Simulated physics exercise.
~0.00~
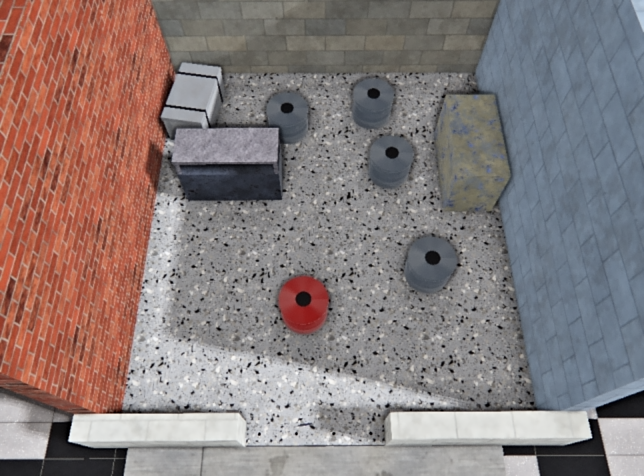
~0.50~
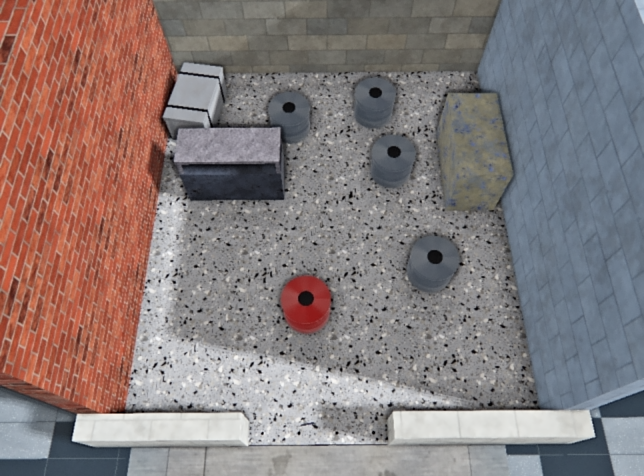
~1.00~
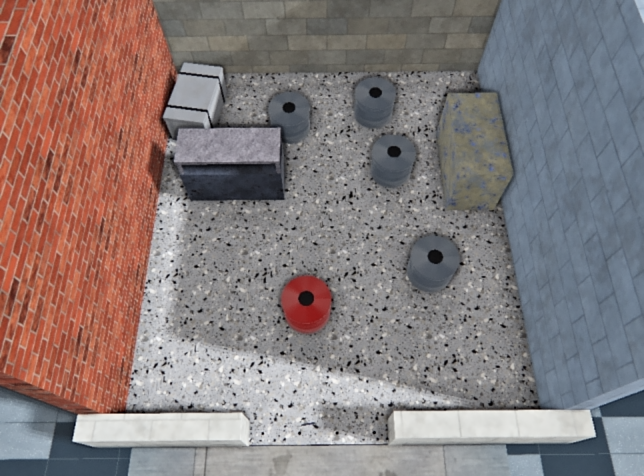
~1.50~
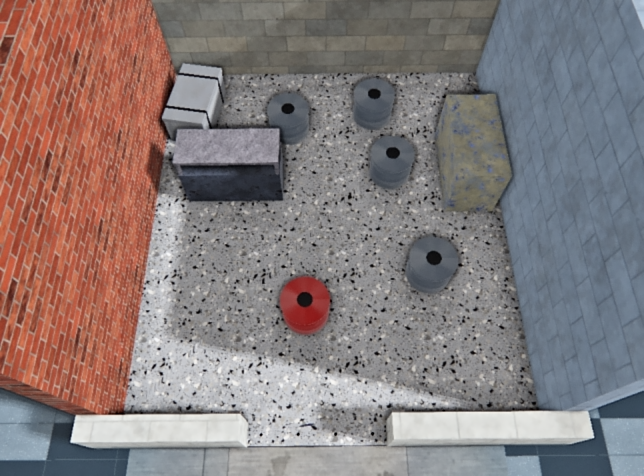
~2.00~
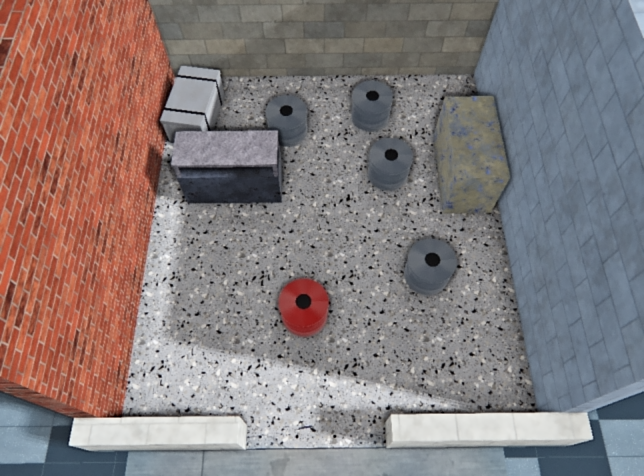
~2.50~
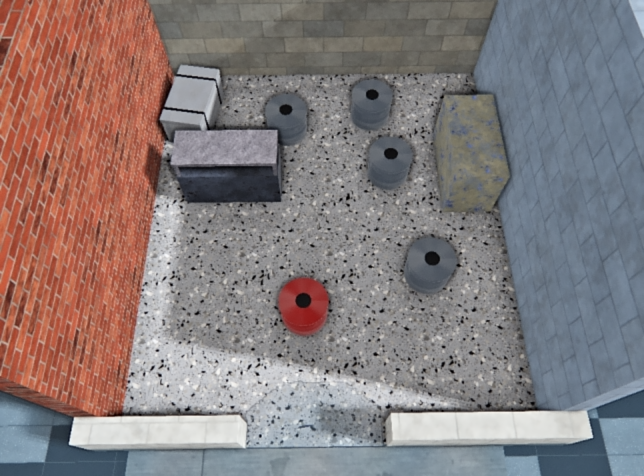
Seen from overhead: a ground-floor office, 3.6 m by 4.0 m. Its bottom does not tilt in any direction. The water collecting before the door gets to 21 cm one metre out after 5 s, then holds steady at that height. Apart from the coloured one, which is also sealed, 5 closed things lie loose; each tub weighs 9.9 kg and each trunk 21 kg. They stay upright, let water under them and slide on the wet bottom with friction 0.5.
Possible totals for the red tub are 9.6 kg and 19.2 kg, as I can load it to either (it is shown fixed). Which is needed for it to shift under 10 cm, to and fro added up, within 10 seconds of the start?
It slides too far regardless.
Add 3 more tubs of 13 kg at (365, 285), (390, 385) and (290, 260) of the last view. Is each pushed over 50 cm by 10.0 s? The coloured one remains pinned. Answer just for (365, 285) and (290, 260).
Results: Threshold exceeded; threshold not reached.
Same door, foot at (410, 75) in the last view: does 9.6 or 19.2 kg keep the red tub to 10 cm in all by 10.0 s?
Lab note: Upper mass required.
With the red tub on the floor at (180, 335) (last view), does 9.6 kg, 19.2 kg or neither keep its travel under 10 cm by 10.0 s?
Well, must use the heavier.
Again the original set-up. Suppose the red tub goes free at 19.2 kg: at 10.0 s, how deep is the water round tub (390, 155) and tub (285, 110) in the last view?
Around 8 cm and 7 cm.
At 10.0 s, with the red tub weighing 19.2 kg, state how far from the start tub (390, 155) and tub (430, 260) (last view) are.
In that order: 60 cm, 60 cm.
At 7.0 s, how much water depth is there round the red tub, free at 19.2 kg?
Depth: Approx. 6 cm.
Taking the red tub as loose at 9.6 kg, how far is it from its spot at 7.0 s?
Shift: Roughly 150 cm.
After 3.5 s the red tub would be 0 cm from its start with 9.6 kg and 0 cm from its start with 19.2 kg; 4 cm of water round it then.
After 4.5 s the red tub would be 30 cm from its start with 9.6 kg and 0 cm from its start with 19.2 kg; 6 cm of water round it then.
After 7.0 s the red tub would be 158 cm from its start with 9.6 kg and 32 cm from its start with 19.2 kg; 6 cm of water round it then.
After 10.0 s the red tub would be 274 cm from its start with 9.6 kg and 61 cm from its start with 19.2 kg; 9 cm of water round it then.
